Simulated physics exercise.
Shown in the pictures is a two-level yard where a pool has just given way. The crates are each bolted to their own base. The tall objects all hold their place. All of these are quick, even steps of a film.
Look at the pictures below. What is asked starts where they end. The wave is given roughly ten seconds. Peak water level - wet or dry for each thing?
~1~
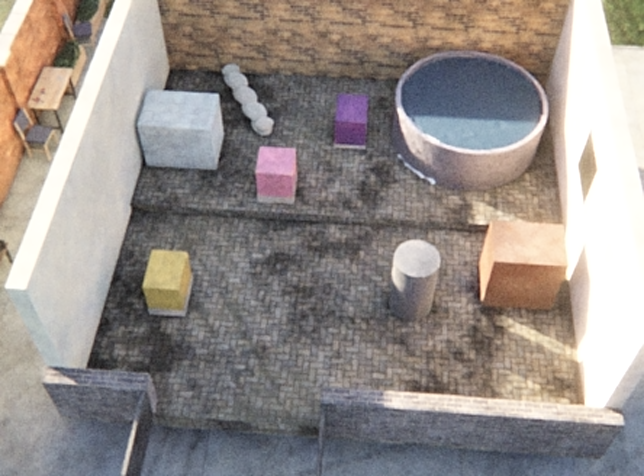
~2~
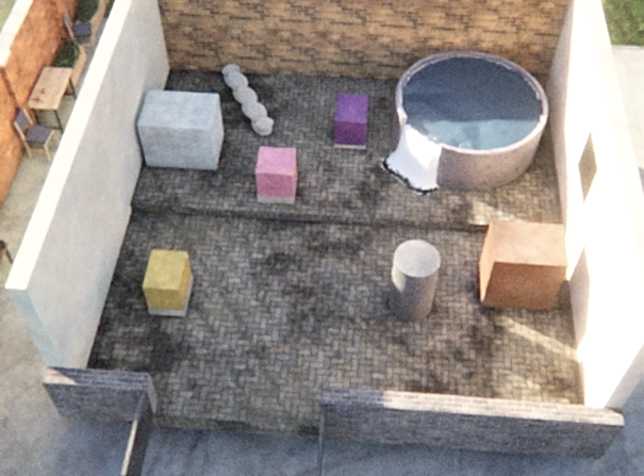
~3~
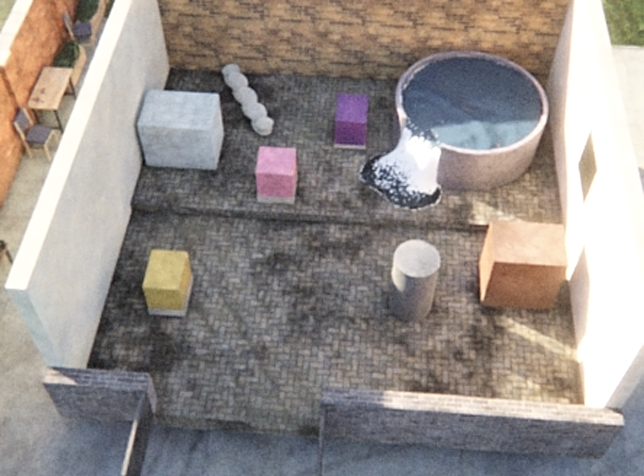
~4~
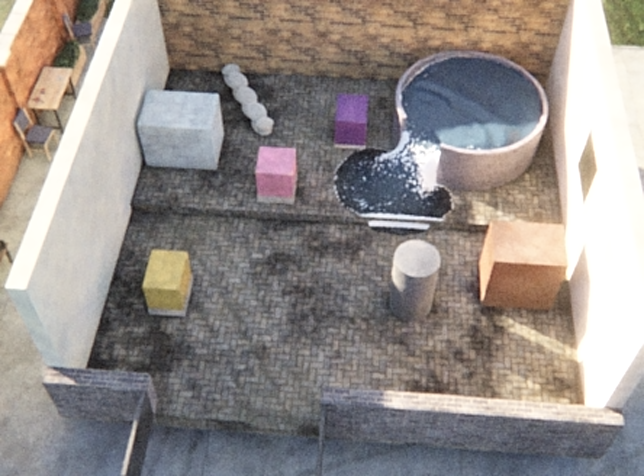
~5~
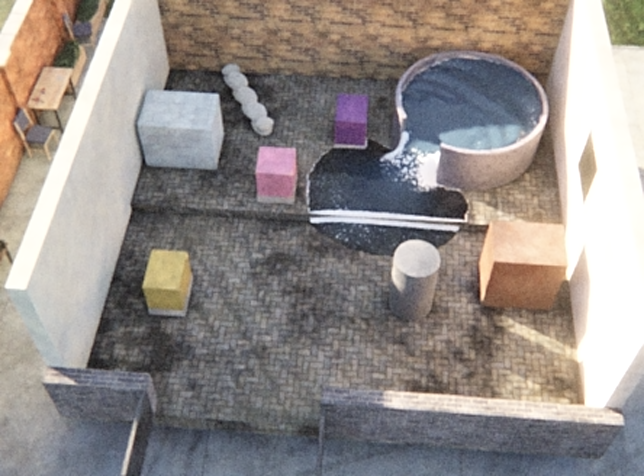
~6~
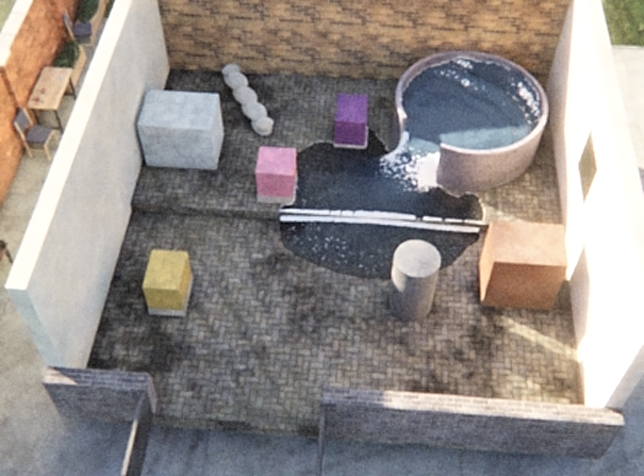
Yellow crate - wet; purple crate - dry; pink crate - wet.
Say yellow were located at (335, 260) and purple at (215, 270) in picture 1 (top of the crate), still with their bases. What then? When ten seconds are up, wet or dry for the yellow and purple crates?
Outcome - yellow is flooded, purple is flooded.
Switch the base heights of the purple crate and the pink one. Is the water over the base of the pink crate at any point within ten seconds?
The pink one is reached.
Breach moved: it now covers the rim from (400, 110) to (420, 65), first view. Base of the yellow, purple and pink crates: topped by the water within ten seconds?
Going through them, the yellow crate is never reached, the purple crate gets reached and the pink crate gets reached.
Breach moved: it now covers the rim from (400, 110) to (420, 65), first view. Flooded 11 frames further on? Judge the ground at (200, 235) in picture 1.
Result for the point: Spared.
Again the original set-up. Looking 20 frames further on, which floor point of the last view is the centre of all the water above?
At roughly (384, 190).
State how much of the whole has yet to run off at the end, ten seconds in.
I'd put it at about 60 per cent.
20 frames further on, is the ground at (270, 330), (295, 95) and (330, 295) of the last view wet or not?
Going through them in order, I'd say drenched, clear and drenched.
A moment on, water covers 35 % of the floor; the yellow crate water round its plinth, the purple crate water round its plinth, the pink crate water round its plinth.
Next, water covers 50 % of the floor; the yellow crate water round its plinth, the purple crate water round its plinth, the pink crate water round its plinth.
Then, water covers 65 % of the floor; the yellow crate water round its plinth, the purple crate water round its plinth, the pink crate water round its plinth.
Later, water covers 75 % of the floor; the yellow crate water round its plinth, the purple crate water round its plinth, the pink crate water round its plinth.
In the end, water covers 80 % of the floor; the yellow crate was topped, the purple crate stayed above the water, the pink crate was topped.
